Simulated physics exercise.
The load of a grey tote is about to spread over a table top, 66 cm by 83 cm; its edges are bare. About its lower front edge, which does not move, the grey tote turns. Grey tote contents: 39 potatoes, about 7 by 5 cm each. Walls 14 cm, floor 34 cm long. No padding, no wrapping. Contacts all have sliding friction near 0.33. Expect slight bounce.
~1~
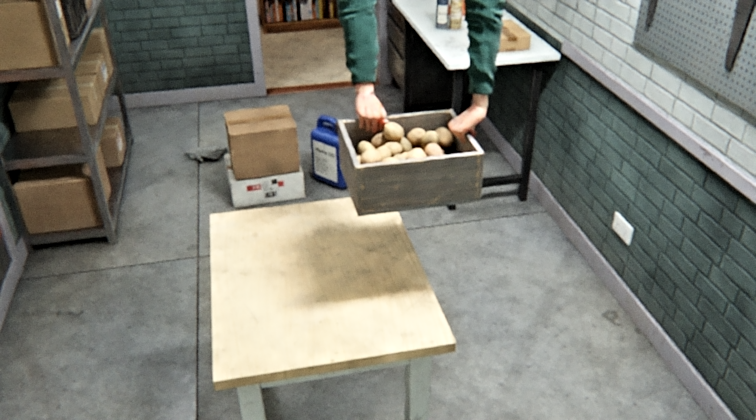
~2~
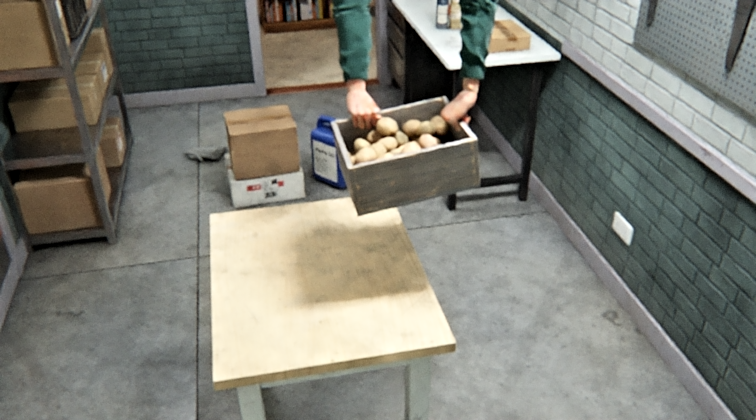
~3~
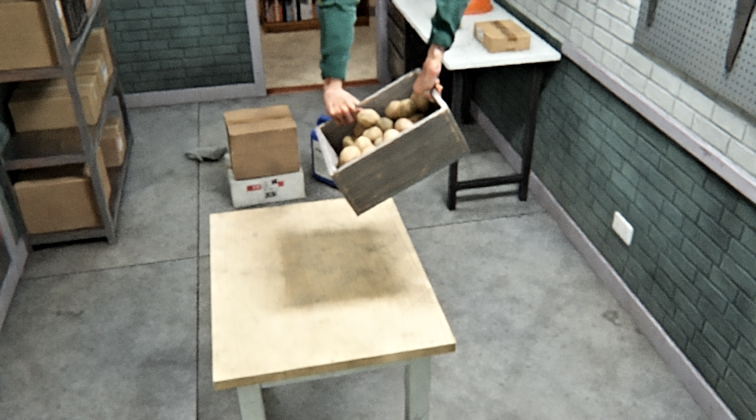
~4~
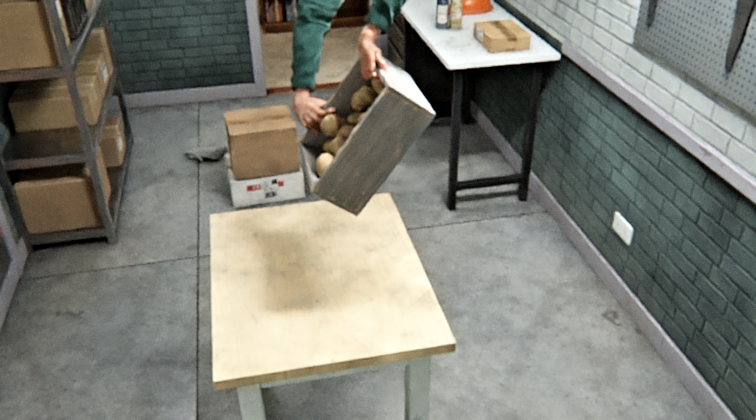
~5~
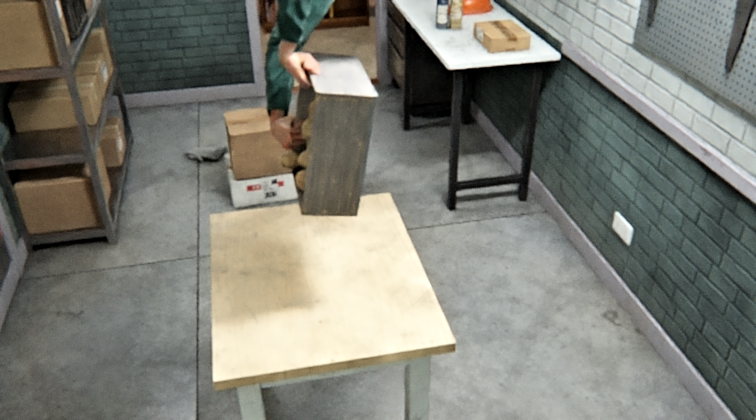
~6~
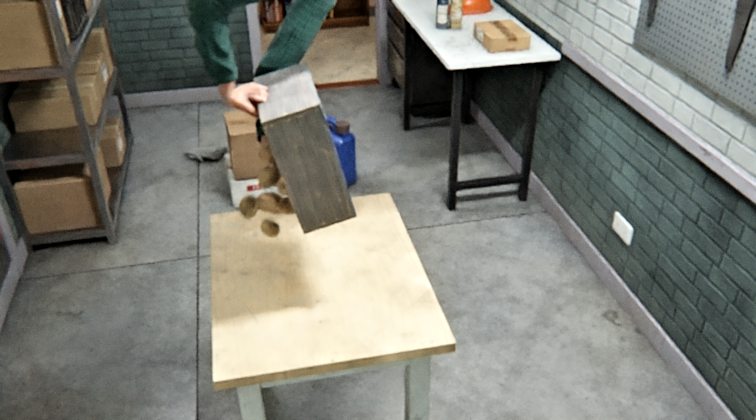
In the video, a person in green sleeves holds a grey tote of potatoes above a bare wooden table, turning it steadily leftward until it tilts past upright and several potatoes drop out of its open side.
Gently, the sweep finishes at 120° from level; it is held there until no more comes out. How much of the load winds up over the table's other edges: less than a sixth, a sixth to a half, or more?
Not even a sixth of the load ends up over the table's other edges.
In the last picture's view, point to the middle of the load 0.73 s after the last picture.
It's centred at about (194, 309).
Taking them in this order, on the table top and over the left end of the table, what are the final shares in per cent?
About 25 and 70 per cent.
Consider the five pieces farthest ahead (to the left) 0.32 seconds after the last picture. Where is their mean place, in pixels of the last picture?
Around (155, 302) in pixels.
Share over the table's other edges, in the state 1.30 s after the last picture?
Share: About 5 %.
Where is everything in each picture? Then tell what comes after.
In the first picture (places track the rim corner closest to us here), grey tote (360, 166); tipped 0°; all still inside.
The second picture shows grey tote (353, 167); tipped 8°.
The third picture shows grey tote (334, 172); tipped 27°.
The fourth picture shows grey tote (313, 188); tipped 53°.
The fifth picture shows grey tote (302, 210); tipped 80°.
The sixth picture shows grey tote (302, 230); tipped 103°; 8 out, the lowest potato at (270, 228).
Then, 0.32 s after the last picture, tilt 120°; 3 still in the grey tote, 31 on the table top, 2 over the left end of the table and 3 in the air.
Then, 0.73 s after the last picture, tilt 120°; 18 on the table top, 19 over the left end of the table and 2 over the table's other edges.
Then, 1.30 s after the last picture, tilt 120°; 11 on the table top, 26 over the left end of the table and 2 over the table's other edges.
Final count (2.03 s after the last picture), 9 on the table top, 28 over the left end of the table and 2 over the table's other edges. Asked share, 2 of 39, 5 per cent.
